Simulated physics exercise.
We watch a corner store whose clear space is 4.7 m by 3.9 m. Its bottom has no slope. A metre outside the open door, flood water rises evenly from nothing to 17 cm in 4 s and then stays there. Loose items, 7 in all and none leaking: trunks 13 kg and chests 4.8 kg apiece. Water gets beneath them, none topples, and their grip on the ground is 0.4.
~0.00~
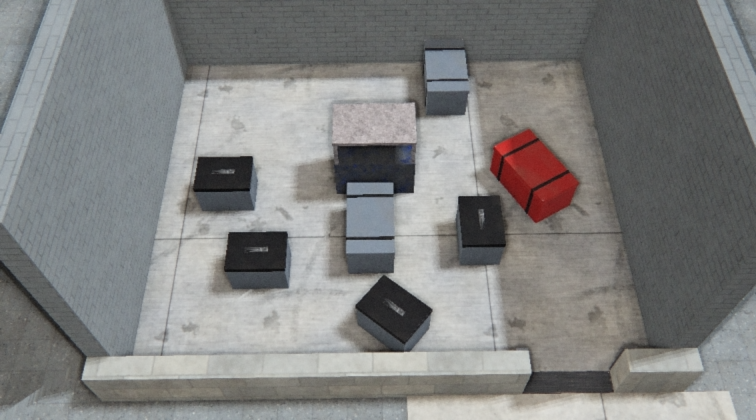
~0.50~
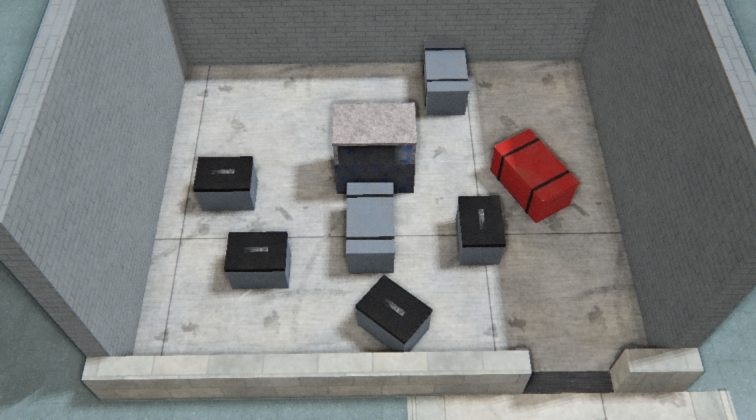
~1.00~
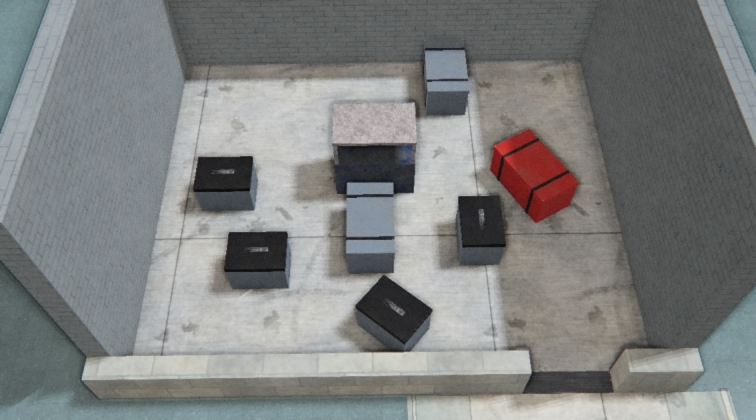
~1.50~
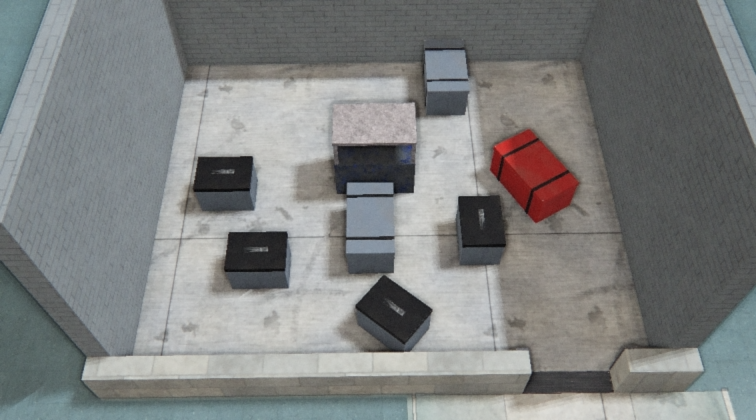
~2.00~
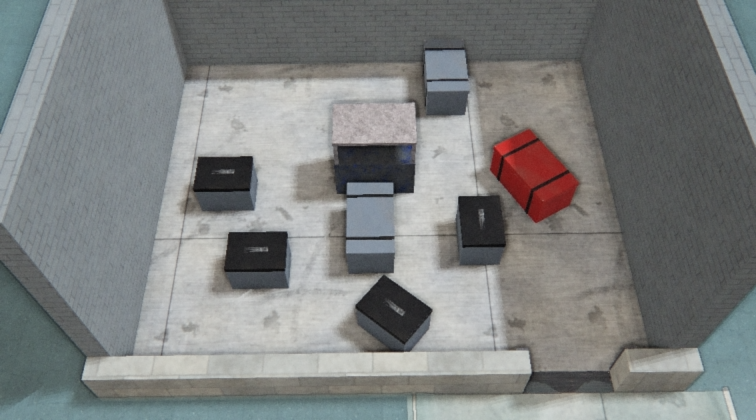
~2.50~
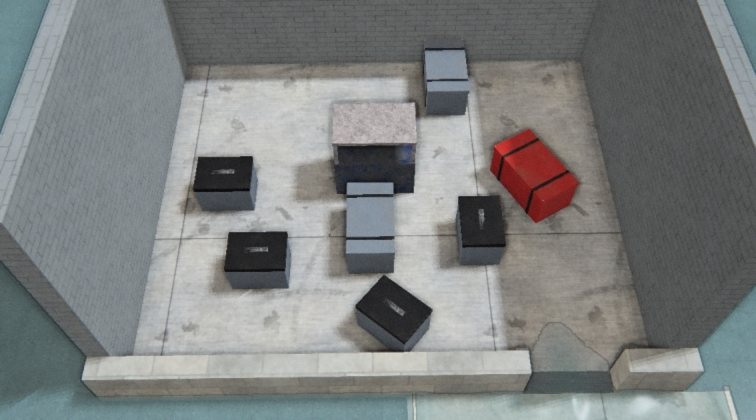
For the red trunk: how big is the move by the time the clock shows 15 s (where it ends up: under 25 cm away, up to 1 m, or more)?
The red trunk gets carried off.
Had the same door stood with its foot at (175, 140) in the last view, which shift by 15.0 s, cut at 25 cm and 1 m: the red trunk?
In that case the red trunk moves a short way.
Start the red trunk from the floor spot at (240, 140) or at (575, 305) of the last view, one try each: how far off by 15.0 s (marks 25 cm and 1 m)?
In turn: It ends far away; it gets carried off.
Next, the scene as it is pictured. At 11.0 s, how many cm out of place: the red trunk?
About 150 cm.
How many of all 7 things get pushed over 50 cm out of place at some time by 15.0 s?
That makes 5.
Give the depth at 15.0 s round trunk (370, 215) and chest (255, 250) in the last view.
Roughly 4 and 4 cm.
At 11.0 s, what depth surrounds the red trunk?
About 9 cm.
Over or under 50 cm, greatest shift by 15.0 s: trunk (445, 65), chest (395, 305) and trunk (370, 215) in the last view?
In that order: Over, under, less.
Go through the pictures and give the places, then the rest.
The red trunk at (536, 164), on the bottom; 0.0 m2 under water; 0 of 7 have shifted, in the first frame.
The red trunk at (536, 164), on the bottom; 0.0 m2 under water; 0 of 7 have shifted, in the second frame.
The red trunk at (536, 164) rests on the ground; 0.0 m2 under water; 0 of 7 have shifted, in the third frame.
The red trunk at (536, 164) rests on the ground; 0.0 m2 under water; 0 of 7 have shifted, in the fourth frame.
The red trunk at (536, 164) rests on the ground; 0.0 m2 under water; 0 of 7 have shifted, in the fifth frame.
The red trunk at (536, 164) rests on the ground; water covers 0.2 m2; 0 of 7 have shifted, in the sixth frame.
After 3.5 s the red trunk is near (536, 164), 0.0 m from its start, aground; 0 afloat.
After 6.8 s the red trunk is near (532, 85), 1.1 m from its start, aground; 1 afloat.
After 11.0 s the red trunk is near (475, 47), 1.7 m from its start, afloat; 1 afloat.
After 15.0 s the red trunk is near (214, 69), 3.6 m from its start, afloat; 6 afloat.
